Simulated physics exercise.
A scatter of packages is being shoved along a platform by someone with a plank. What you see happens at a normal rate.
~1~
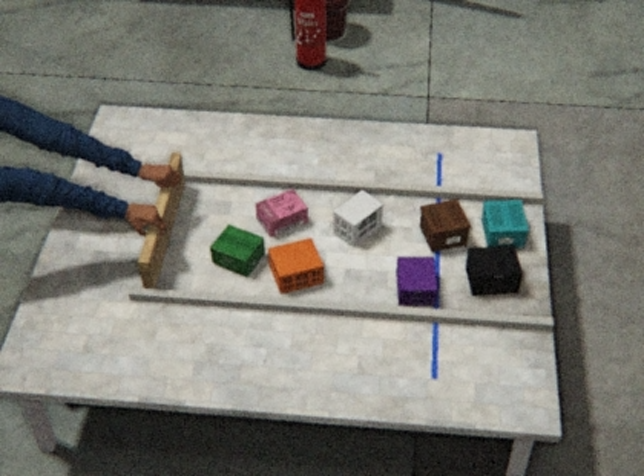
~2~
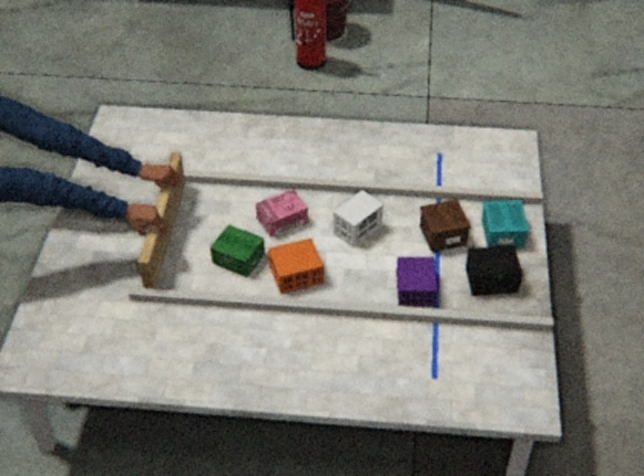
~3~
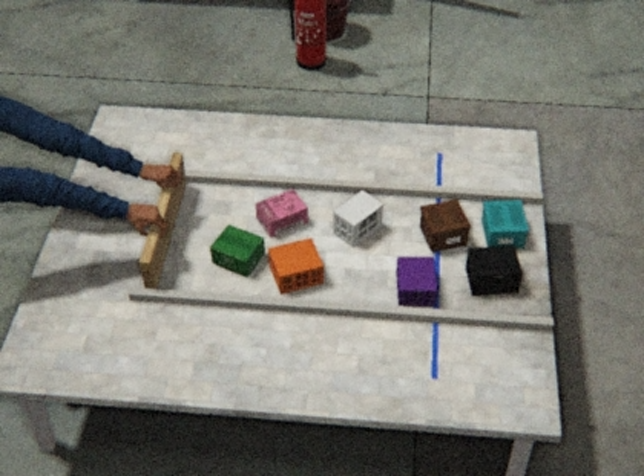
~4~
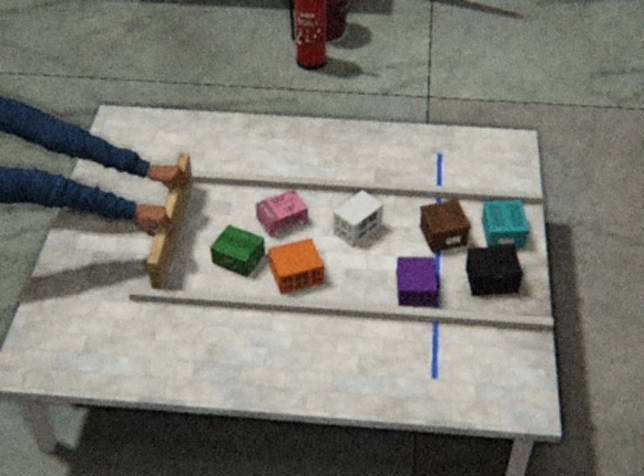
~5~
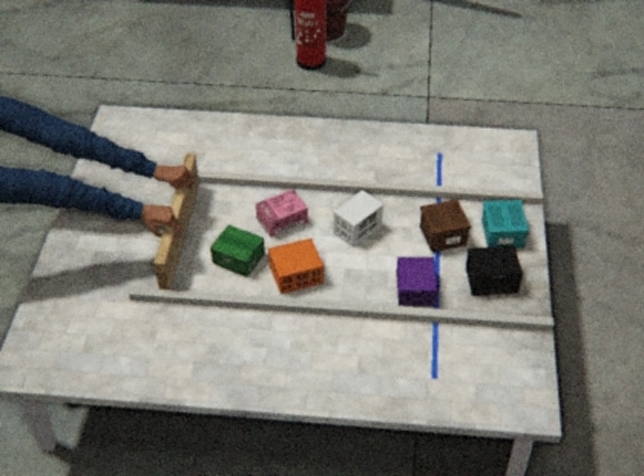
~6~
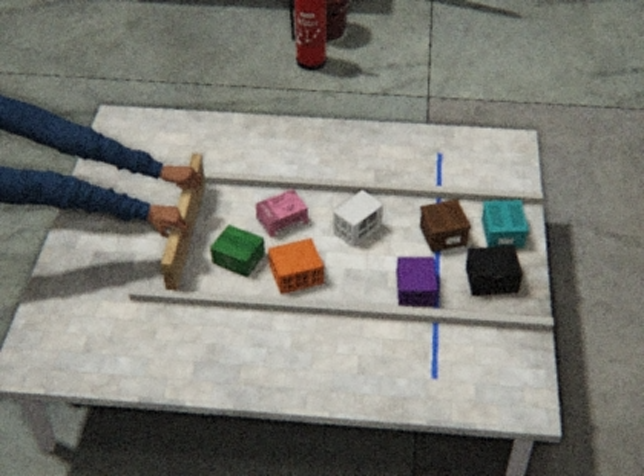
Hands sliding a wooden plank slightly rightward along a tabletop between two rails, while eight scattered coloured boxes sit still.
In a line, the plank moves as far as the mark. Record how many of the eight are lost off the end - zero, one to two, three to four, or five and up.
Lost off the end: One to two.
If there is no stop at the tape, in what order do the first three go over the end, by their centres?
They are the turquoise tote, then the black crate, then the brown tote.
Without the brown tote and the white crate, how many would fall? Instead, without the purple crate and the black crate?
Fallen: 0, and 1 in the other try.
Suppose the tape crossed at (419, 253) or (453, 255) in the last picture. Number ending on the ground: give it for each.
The counts: 0 and 2.
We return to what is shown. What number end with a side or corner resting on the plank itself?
3 are in contact with it.
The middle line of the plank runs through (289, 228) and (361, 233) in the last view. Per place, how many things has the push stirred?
The first number is 3, the next one 6.
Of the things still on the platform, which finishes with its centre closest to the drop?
Answer: The black crate.
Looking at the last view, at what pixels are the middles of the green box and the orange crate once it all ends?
Okay, so first (459, 250), and next (457, 290).
Early on, none off yet; turquoise tote at rest near (504, 225); black crate at rest near (493, 271); brown tote at rest near (444, 226).
Finally, the number that fall off is one or two; lost, turquoise tote.
